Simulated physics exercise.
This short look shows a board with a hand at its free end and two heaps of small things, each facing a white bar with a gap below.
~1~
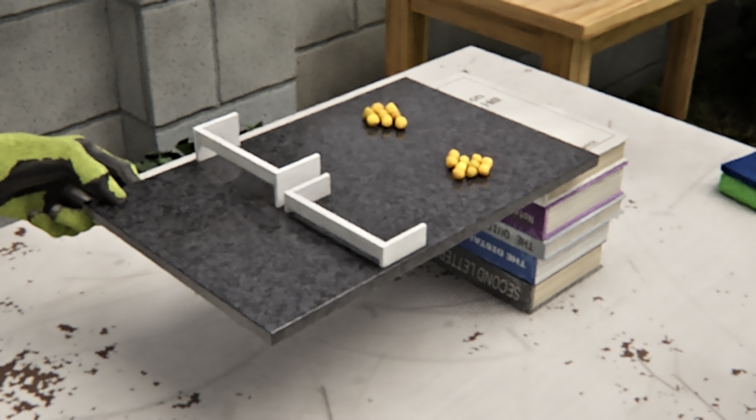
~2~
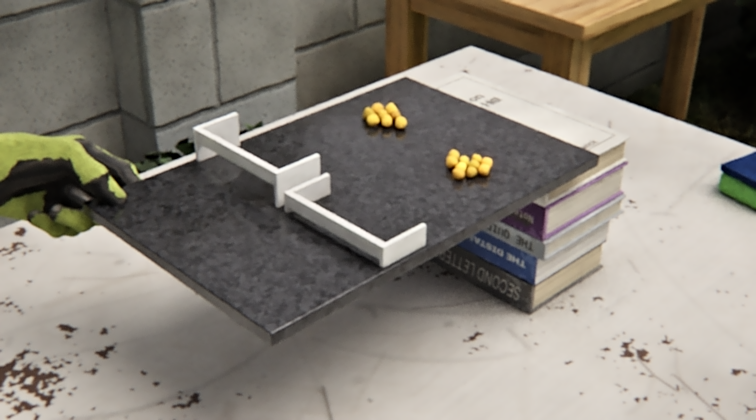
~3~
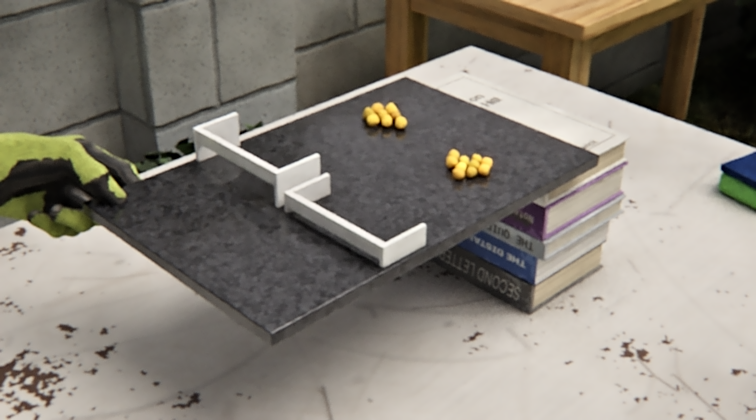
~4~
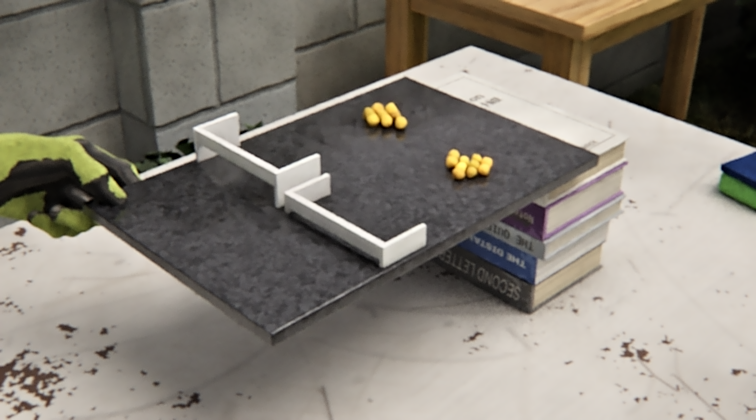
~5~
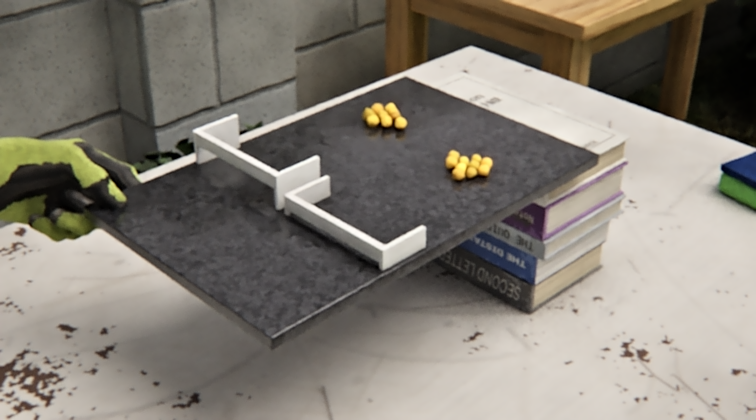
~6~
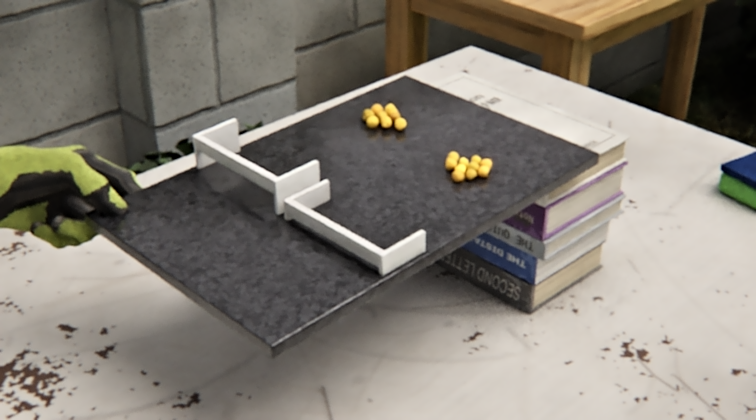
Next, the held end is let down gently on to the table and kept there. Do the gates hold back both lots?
Outcome: Watch the near handful stay trapped once it tips; watch the far handful keep going once it tips.
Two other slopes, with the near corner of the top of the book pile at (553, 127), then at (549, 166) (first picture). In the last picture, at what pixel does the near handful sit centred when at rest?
Near (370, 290) in the first try and near (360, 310) in the second.
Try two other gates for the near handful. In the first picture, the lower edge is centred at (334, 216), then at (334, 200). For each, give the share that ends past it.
100 % and 100 %.
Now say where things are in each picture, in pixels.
In the first frame, held end of the board at (274, 328), level; book pile at (499, 133), nearly half as high as the board is long; near handful at (474, 165), a few puffed corn balls; far handful at (382, 115), a few puffed corn balls; near gate at (334, 224), its slot lower than a piece; far gate at (237, 156), its slot higher than a piece.
In the second frame, held end of the board at (274, 328), level; far handful at (382, 115).
In the third frame, held end of the board at (274, 328), level; near handful at (474, 165).
In the fourth frame, held end of the board at (274, 329), level; far handful at (382, 115).
In the fifth frame, held end of the board at (274, 332), down by 1°; near handful at (474, 166).
In the sixth frame, held end of the board at (274, 340), down by 2°; book pile at (499, 133); near handful at (473, 167), not moving; far handful at (382, 117), not moving; near gate at (334, 232); far gate at (236, 163).
Then, 0.38 s after the last picture, board sloping at 10°; near handful where it was; far handful where it was.
Then, 0.87 s after the last picture, board sloping at 20°; near handful on its way down; far handful on its way down.
Then, 1.39 s after the last picture, board resting at 28°; near handful has reached its gate; far handful all past its gate.
At rest, board resting at 28°; near handful gathered behind its gate; far handful all past its gate.
